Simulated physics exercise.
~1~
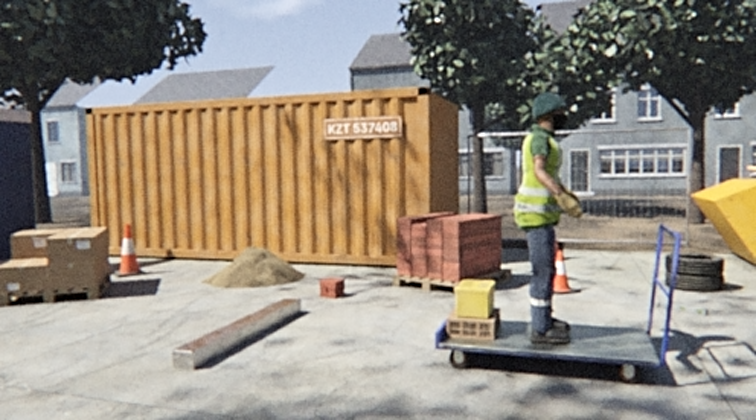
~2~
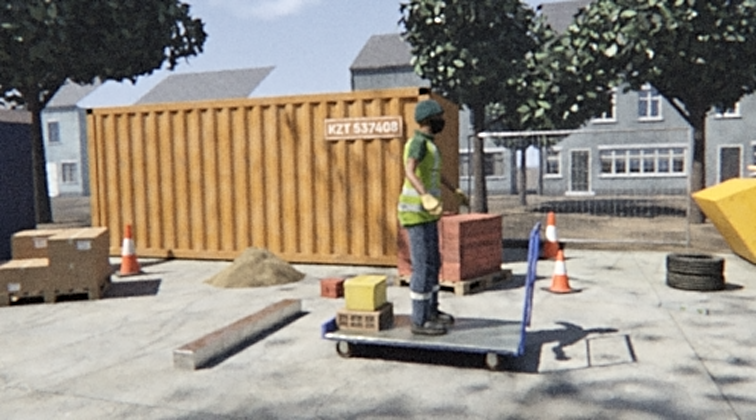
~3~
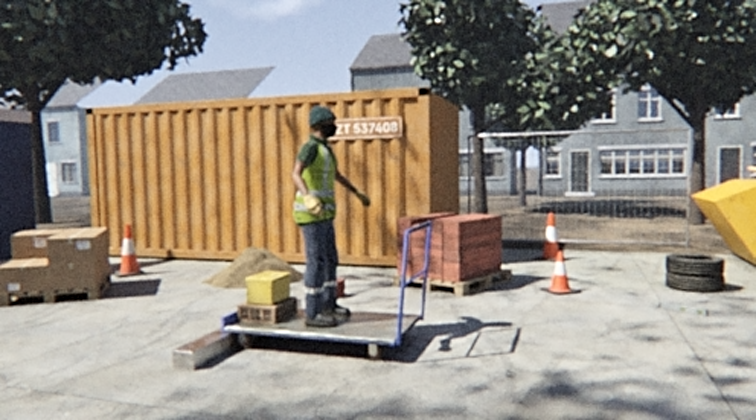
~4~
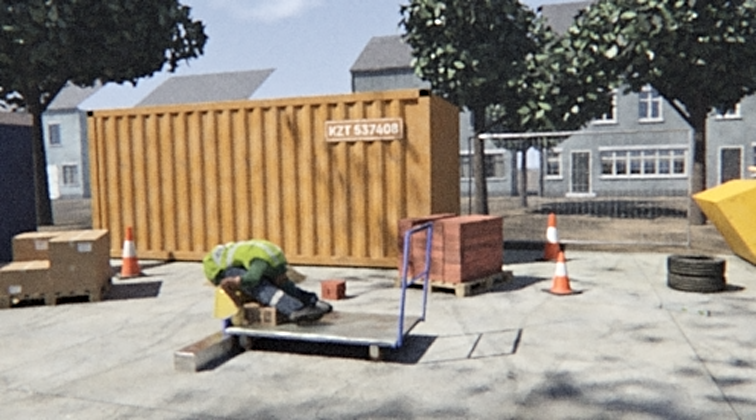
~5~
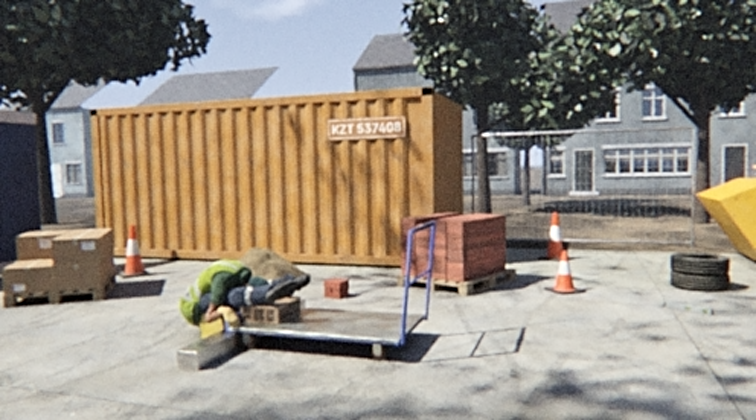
A cart rolls left into a kerb and stops, pitching its rider and yellow box forward.
